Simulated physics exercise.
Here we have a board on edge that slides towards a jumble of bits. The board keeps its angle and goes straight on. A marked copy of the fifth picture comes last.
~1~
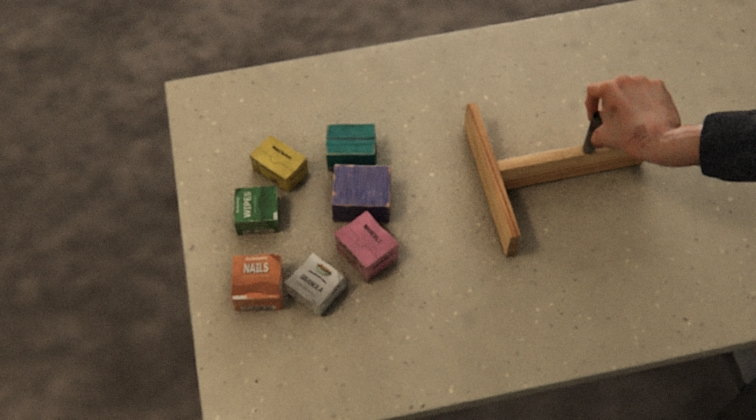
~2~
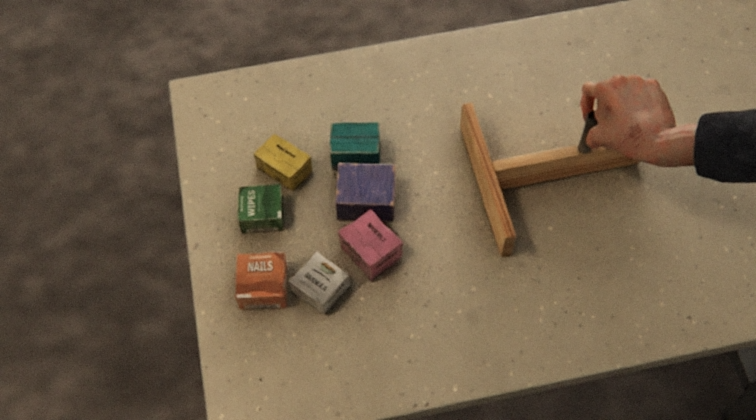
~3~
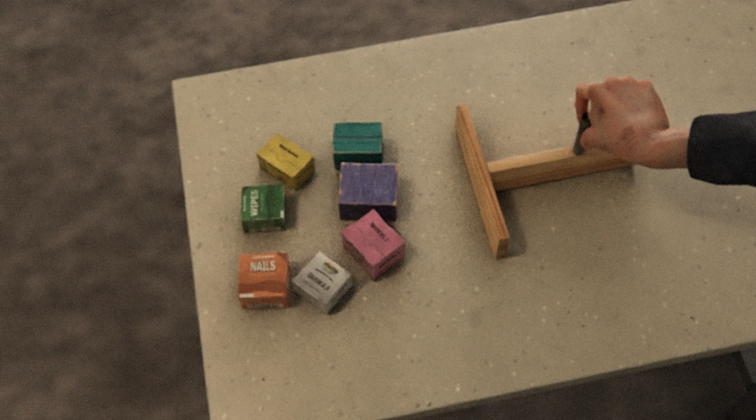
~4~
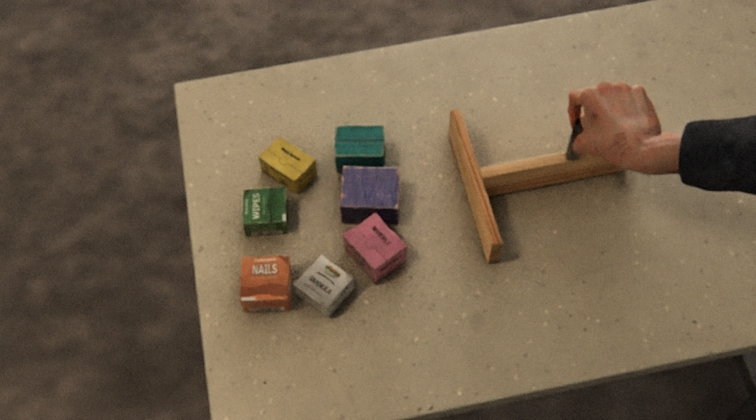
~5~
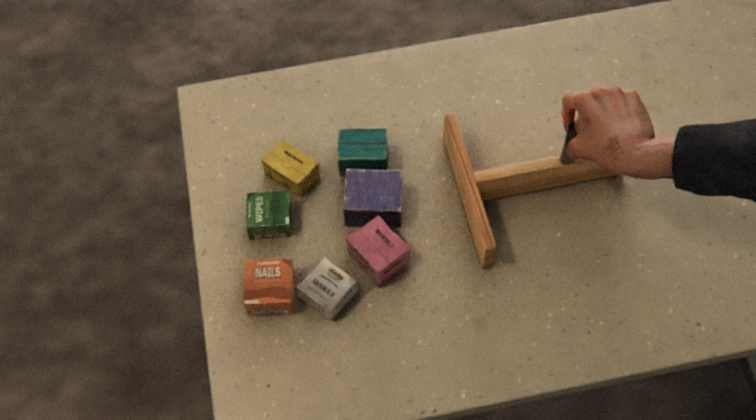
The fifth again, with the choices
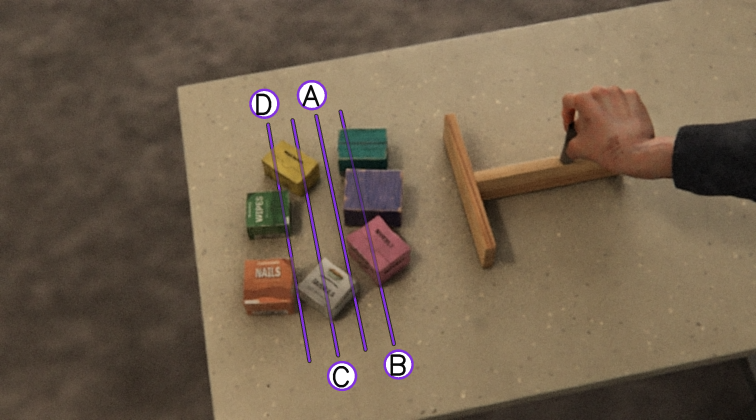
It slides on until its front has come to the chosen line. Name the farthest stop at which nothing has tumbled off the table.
Stop at D.
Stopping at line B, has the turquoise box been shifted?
Yes.
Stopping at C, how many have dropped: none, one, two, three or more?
By then, none.
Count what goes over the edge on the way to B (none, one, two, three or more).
The count is none.
On the marked copy, A at (339, 224); B at (365, 219); C at (314, 229); D at (287, 234).
Following D. Soon after the start, board (404, 190); turquoise box (359, 153); blue block (366, 202).
Later, board (338, 203); orange box (263, 288); green box (253, 219).
In the end, board (288, 212); green box (204, 228); yellow box (209, 173); nothing has fallen.
As for the rest, A is safe but short; B is safe but short; C is safe but short.
